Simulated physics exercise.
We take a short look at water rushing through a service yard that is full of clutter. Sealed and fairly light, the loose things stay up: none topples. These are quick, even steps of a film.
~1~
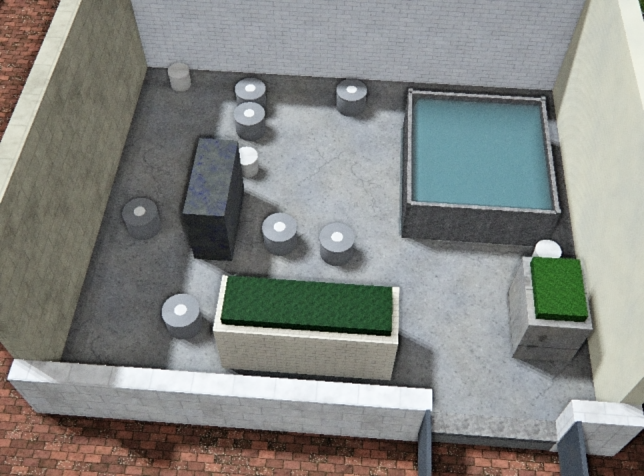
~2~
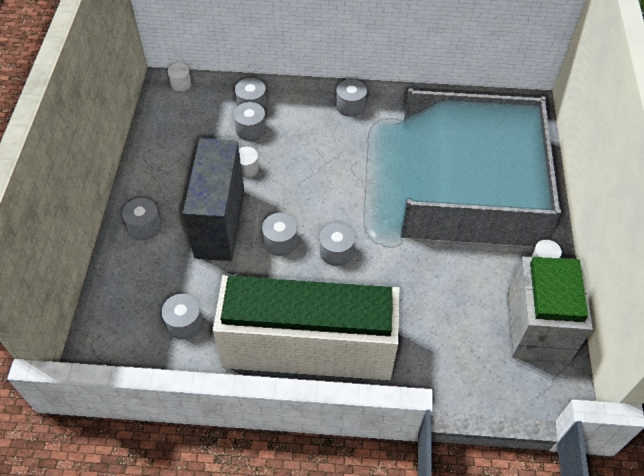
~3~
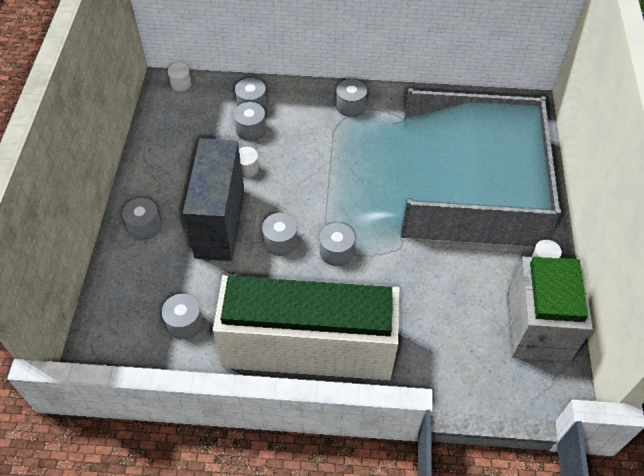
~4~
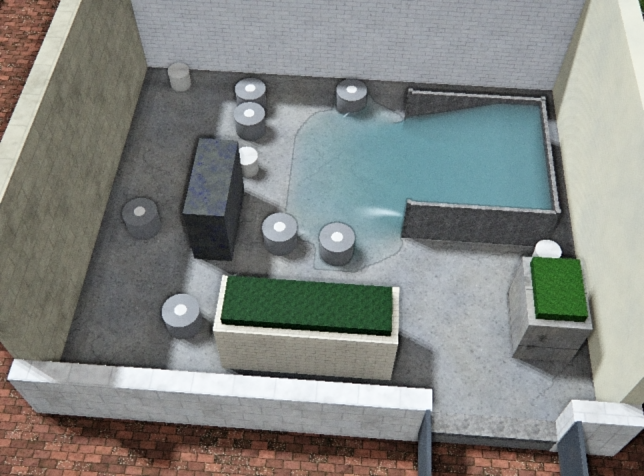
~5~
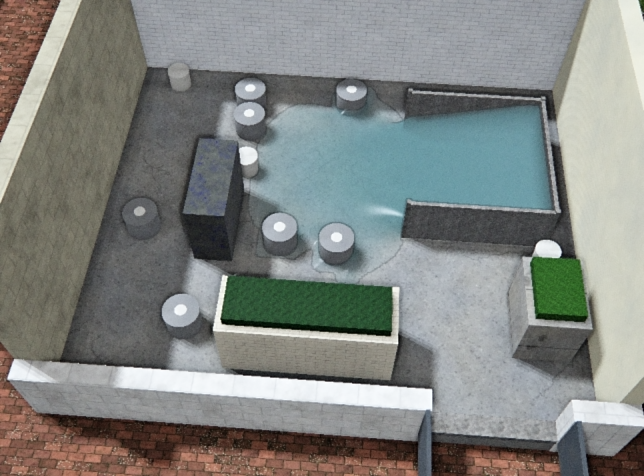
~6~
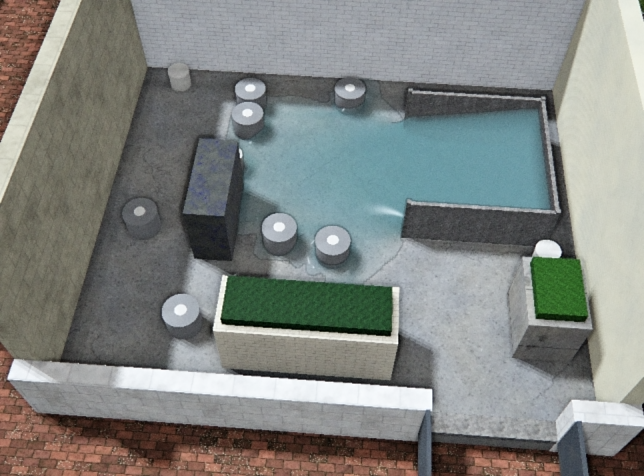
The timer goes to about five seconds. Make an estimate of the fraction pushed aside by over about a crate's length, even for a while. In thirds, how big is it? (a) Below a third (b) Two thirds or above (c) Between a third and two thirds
(b) Two thirds or above.
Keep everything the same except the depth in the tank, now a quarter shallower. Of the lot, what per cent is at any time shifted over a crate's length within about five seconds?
Something like 80 percent.
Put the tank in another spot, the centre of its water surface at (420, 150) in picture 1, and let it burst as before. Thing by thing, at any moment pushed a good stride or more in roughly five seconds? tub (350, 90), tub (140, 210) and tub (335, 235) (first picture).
Far enough, Far enough, Not far.
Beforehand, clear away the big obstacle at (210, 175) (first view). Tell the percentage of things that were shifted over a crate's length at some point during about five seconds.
80 in a hundred.
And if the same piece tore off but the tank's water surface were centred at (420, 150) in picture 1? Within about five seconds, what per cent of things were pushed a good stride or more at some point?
Estimate: Around 90 per cent of them.
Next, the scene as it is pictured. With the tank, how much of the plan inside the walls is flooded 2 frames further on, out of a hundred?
My answer would be close to 40 per cent.
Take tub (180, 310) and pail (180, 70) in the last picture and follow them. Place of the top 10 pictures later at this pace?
Approximately (155, 326) for one and (149, 46) for the other.
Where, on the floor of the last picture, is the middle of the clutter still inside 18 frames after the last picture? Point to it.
(217, 205).
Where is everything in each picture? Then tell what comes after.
In the first frame, a pail at (246, 156), on the bottom; a tub at (337, 237) rests on the ground; 0 of 10 have shifted.
In the second frame, a pail at (246, 156) rests on the ground; a tub at (337, 237), on the bottom; 0 of 10 have shifted.
In the third frame, a pail at (246, 156) rests on the ground; a tub at (337, 237) rests on the ground; 0 of 10 have shifted.
In the fourth frame, a pail at (246, 156), on the bottom; a tub at (337, 237) rests on the ground; 0 of 10 have shifted.
In the fifth frame, a pail at (246, 156), on the bottom; a tub at (337, 238), on the bottom; 0 of 10 have shifted.
In the sixth frame, a pail at (231, 154), on the bottom, close to its start; a tub at (333, 240), on the bottom, close to its start; 2 of 10 have shifted.
A moment on, 1 of 10 are well off their spots; 0 afloat.
Next, 6 of 10 are well off their spots; 6 afloat.
Later, 7 of 10 are well off their spots; 7 afloat.
In the end, 8 of 10 are well off their spots, and 9 have been at some point; 9 afloat.
